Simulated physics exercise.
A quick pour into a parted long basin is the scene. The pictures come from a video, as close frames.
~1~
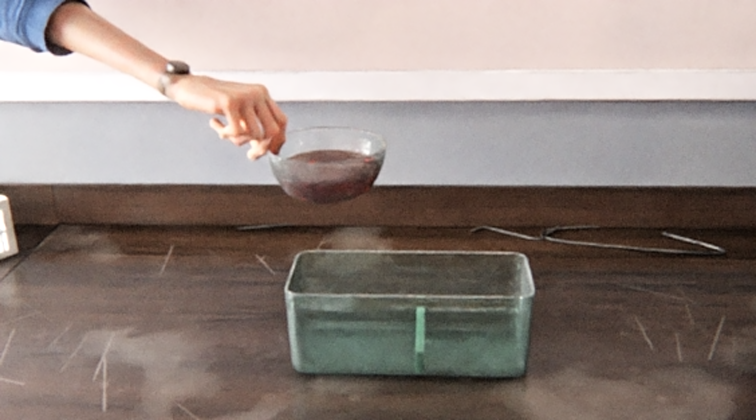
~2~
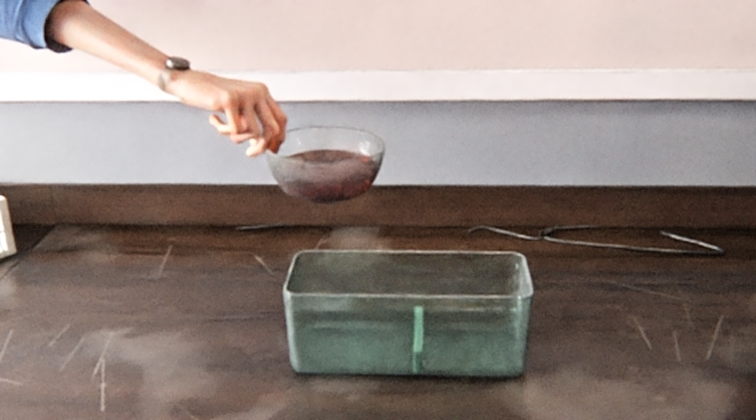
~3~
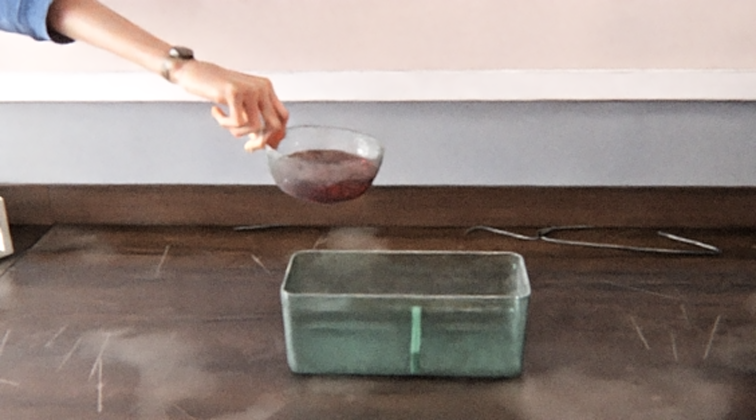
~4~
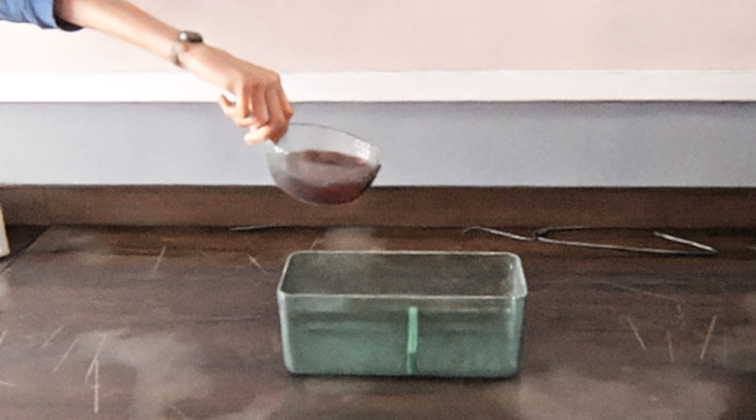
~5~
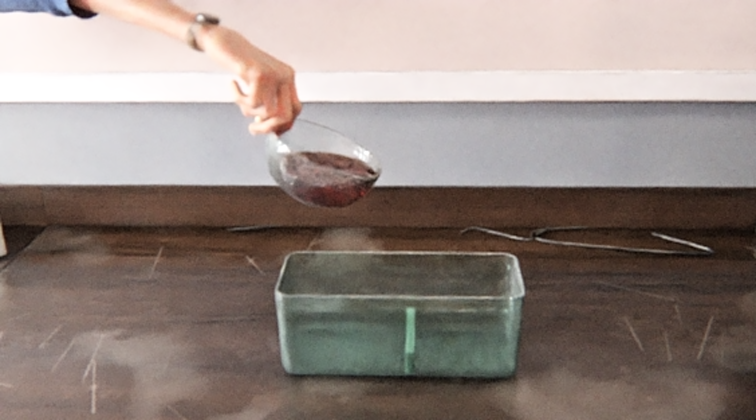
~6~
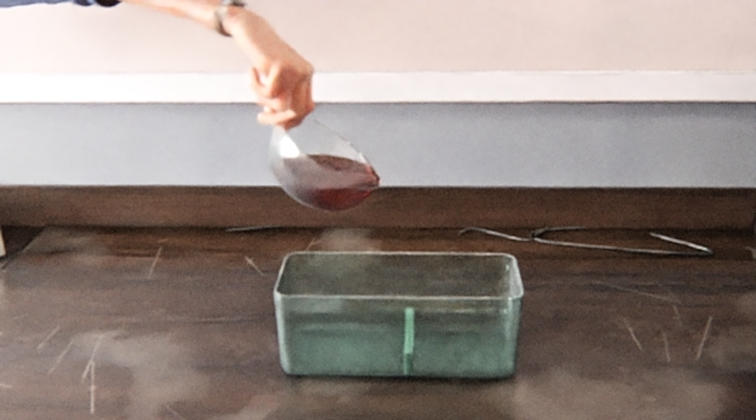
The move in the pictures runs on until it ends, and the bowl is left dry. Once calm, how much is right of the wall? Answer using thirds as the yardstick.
Between a third and two thirds of it.
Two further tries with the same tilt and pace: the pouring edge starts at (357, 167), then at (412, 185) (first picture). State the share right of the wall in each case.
One after the other: 10 %, 70 %.
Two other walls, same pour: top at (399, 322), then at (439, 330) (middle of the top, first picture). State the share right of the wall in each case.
In order, some 80 and 20 in a hundred.
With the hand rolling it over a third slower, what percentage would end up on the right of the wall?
About 60 per cent.
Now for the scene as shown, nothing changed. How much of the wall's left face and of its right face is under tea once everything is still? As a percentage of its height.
I'd put the left at about 30 and the right at about 40.
A moment on, the bowl is tipped on its side and 19 per cent is still to pour, 6 is left of the wall and 23 right of it.
Next, the bowl is tipped on its side and 3 per cent is still to pour, 36 is left of the wall and 55 right of it.
Then the bowl is tipped on its side and 0 per cent is still to pour, 45 is left of the wall and 53 right of it.
Later the bowl is tipped on its side and 0 per cent is still to pour, 45 is left of the wall and 53 right of it.
In the end 45 per cent lies left of the wall, 54 right of it and 1 outside.
